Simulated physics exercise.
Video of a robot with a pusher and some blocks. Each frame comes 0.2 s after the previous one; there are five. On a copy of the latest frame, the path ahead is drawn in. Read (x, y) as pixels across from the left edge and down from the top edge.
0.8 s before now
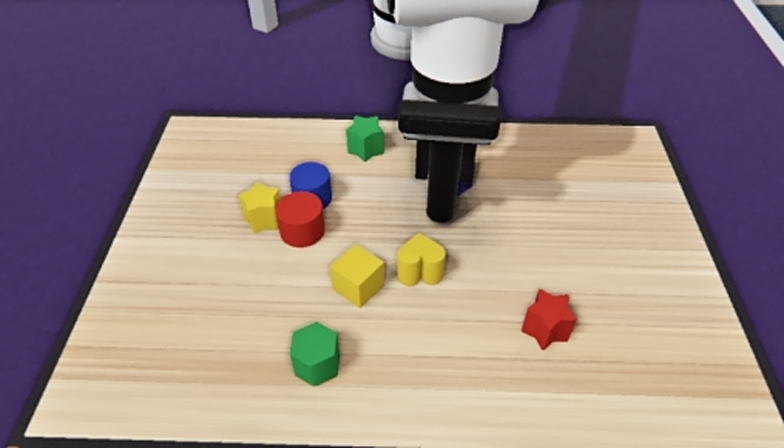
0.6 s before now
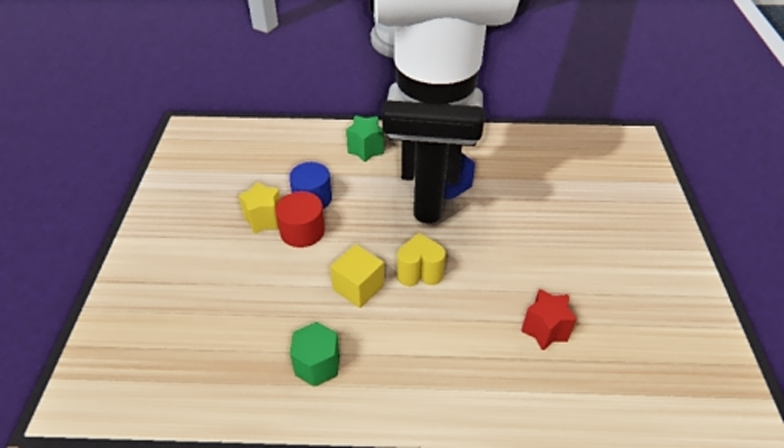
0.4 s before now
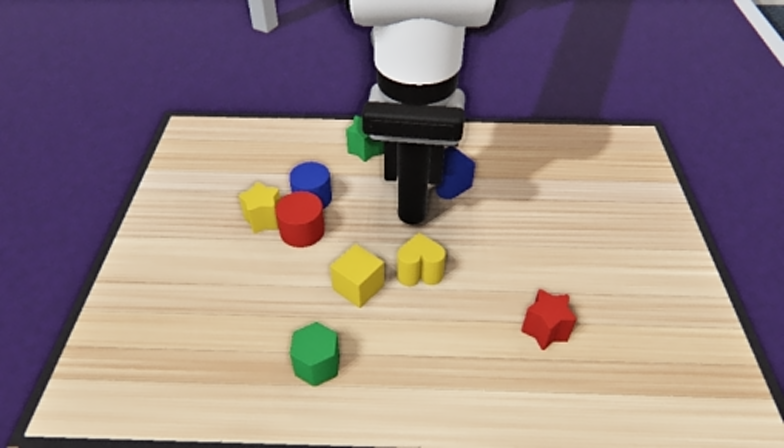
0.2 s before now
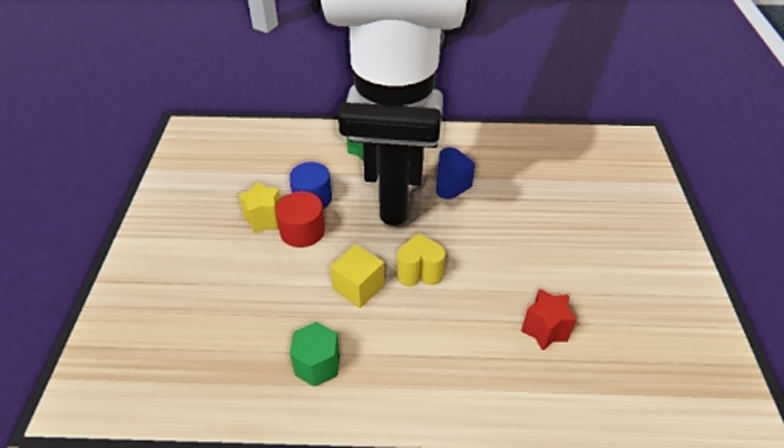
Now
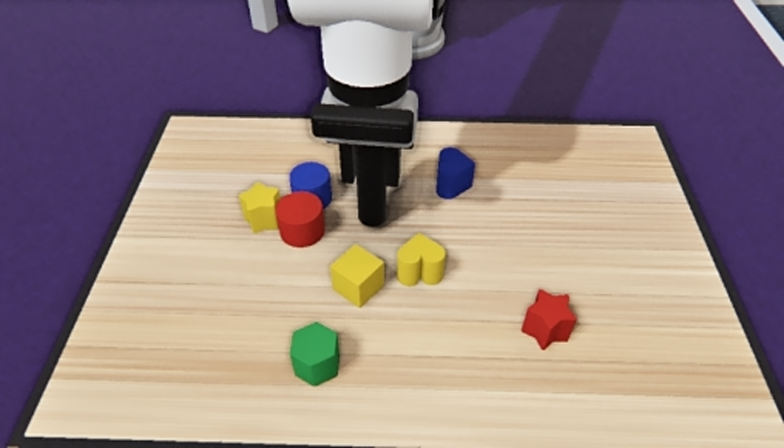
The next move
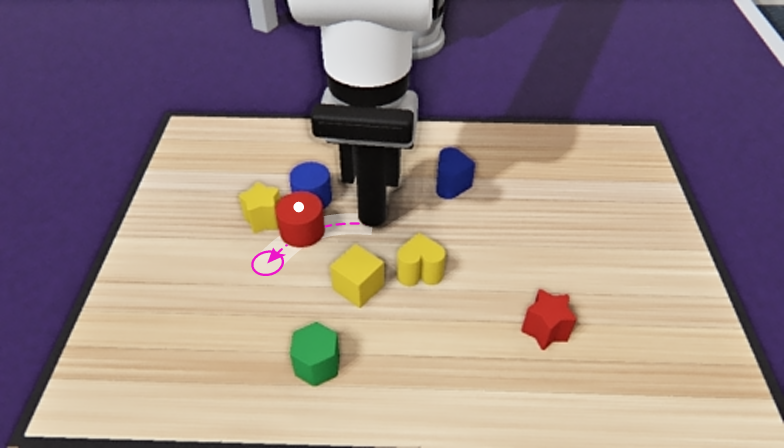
We see a robot arm with a black pusher above a wooden board of red, blue, green and yellow blocks; the arm moves a short way left, revealing a dark blue block behind it, while the blocks stay still.
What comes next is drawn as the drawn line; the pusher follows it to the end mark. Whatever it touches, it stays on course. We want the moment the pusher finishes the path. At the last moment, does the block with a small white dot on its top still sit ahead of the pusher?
No, I don't think so.
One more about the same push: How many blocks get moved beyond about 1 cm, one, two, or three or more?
Two blocks move more than 1 cm.
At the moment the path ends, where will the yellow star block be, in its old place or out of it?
The yellow star block will be pushed away from where it stands.
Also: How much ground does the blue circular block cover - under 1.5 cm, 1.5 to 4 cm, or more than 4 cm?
It will move less than 1.5 cm.
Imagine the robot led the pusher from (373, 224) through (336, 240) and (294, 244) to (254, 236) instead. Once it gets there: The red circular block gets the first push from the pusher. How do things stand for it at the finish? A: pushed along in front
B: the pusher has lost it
Correct choice: A.
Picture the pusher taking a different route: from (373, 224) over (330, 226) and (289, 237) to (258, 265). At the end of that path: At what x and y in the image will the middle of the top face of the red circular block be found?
For the centre of its top, I'd go with (215, 233).
The line goes from (373, 224) via (333, 225) and (296, 238), ending at (268, 263); the dot is on the red circular block.
The first path, step by step. One third of the way, pusher (332, 218); red circular block (292, 208).
Two thirds of the way, pusher (295, 231); yellow star block (241, 195), turned 60° clockwise; red circular block (253, 220).
At the end, pusher (266, 256); yellow star block (240, 195), turned 65° clockwise; red circular block (226, 230); blue circular block unmoved.
